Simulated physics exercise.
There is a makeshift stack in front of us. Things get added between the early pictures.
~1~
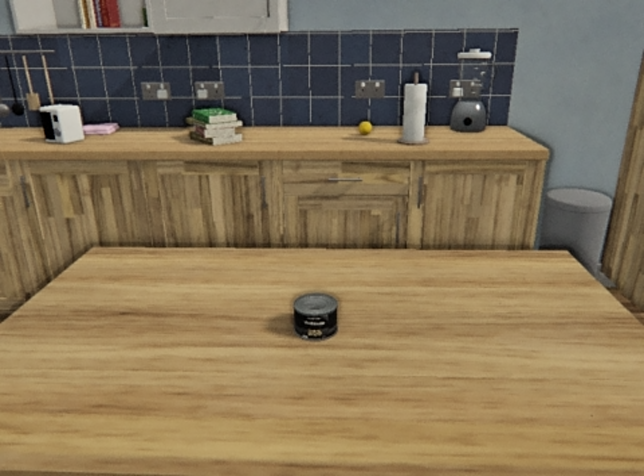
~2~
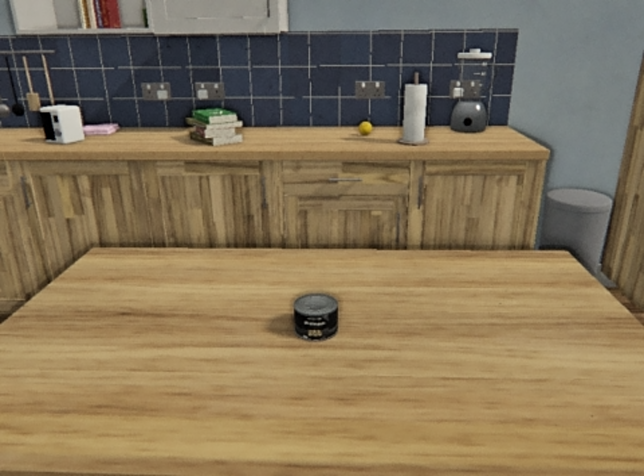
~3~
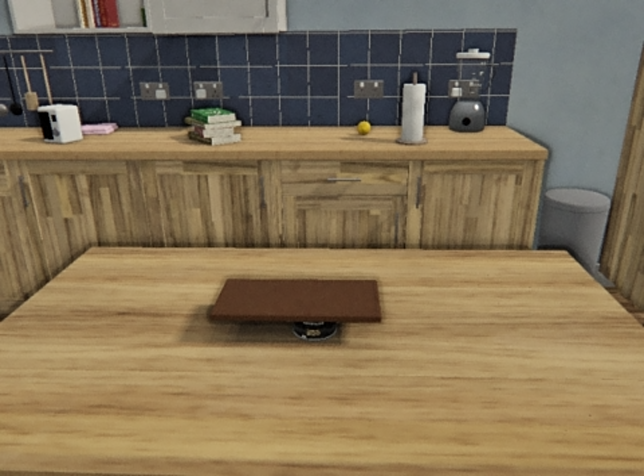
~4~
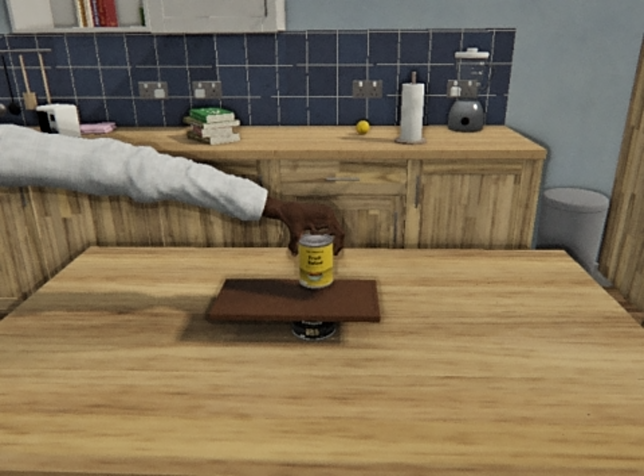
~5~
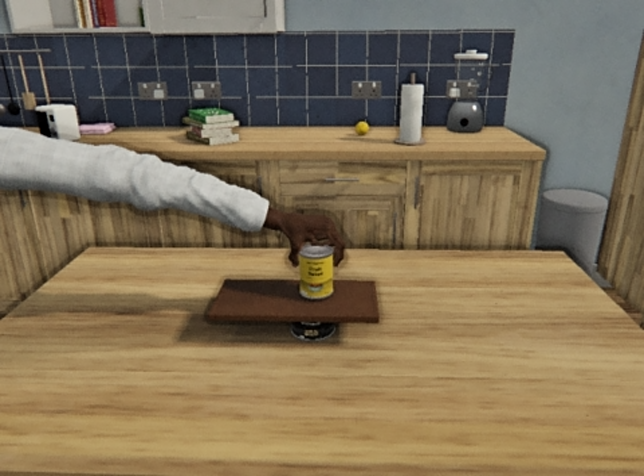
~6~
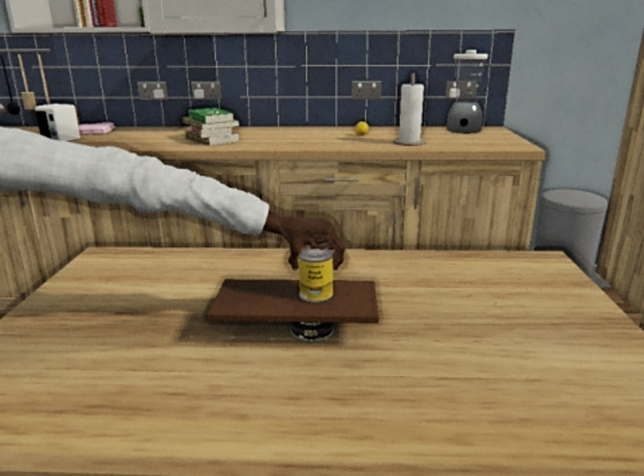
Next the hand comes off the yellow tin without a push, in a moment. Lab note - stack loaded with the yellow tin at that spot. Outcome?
Outcome: Stable.
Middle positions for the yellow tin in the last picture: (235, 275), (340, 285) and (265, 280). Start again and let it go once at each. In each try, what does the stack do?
Try one: Collapse; try two: Stable; try three: Collapse.
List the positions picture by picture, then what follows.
In the first picture, the last thing is not in view yet; black tub (316, 316).
In the second picture, the last thing is not in view yet; black tub (316, 317).
In the third picture, the last thing is not in view yet.
The fourth picture shows coming down; yellow tin (316, 260).
The fifth picture shows coming down; yellow tin (316, 271).
The sixth picture shows in place under the hand; yellow tin (316, 275).
Then, 0.40 s on from there, no change.
Then, 1.00 s on from there, yellow tin resting near (316, 275).
In the end, all 3 unmoved. At the end, from the last picture's camera, yellow tin near (316, 275). The stack holds.
